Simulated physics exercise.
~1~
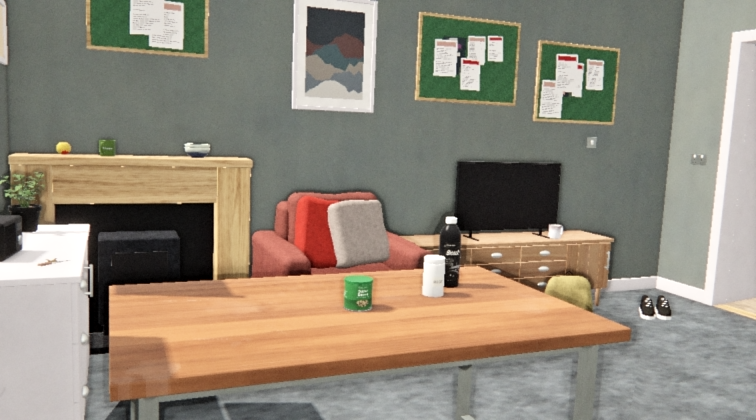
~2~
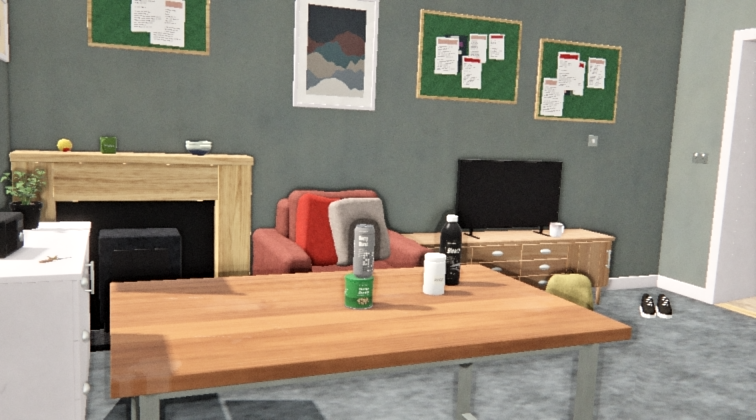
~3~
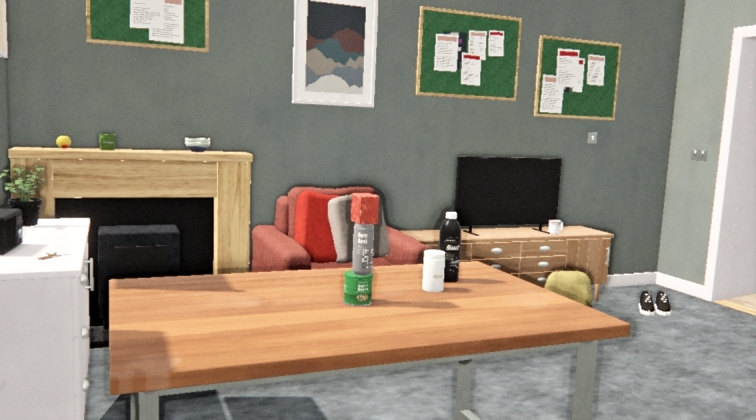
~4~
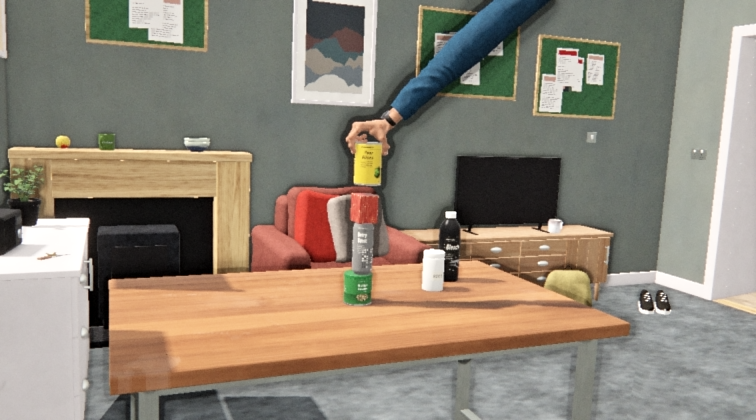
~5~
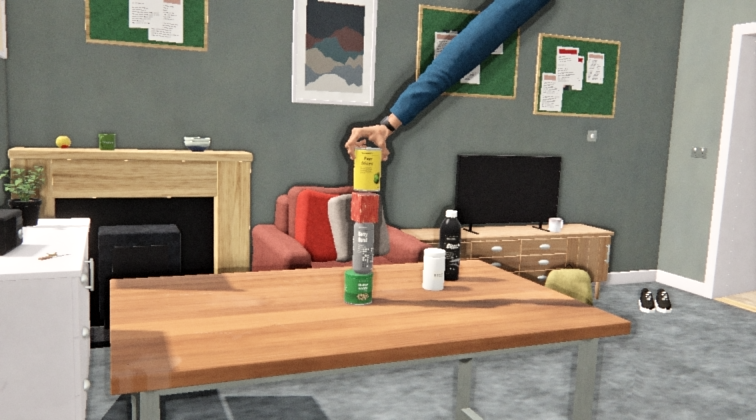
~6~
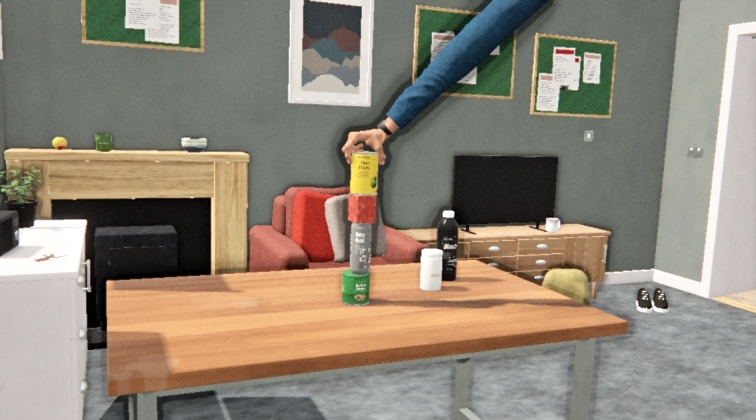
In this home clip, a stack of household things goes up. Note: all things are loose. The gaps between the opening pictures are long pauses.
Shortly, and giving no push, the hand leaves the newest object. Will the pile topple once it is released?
The pile bears the load.
Then, 0.90 s after the last picture, nothing has stirred.
Then, 2.00 s after the last picture, yellow tin resting near (364, 174).
At rest, all 6 in place. Seen from the same camera at the end, yellow tin near (364, 174). The pile keeps its balance.
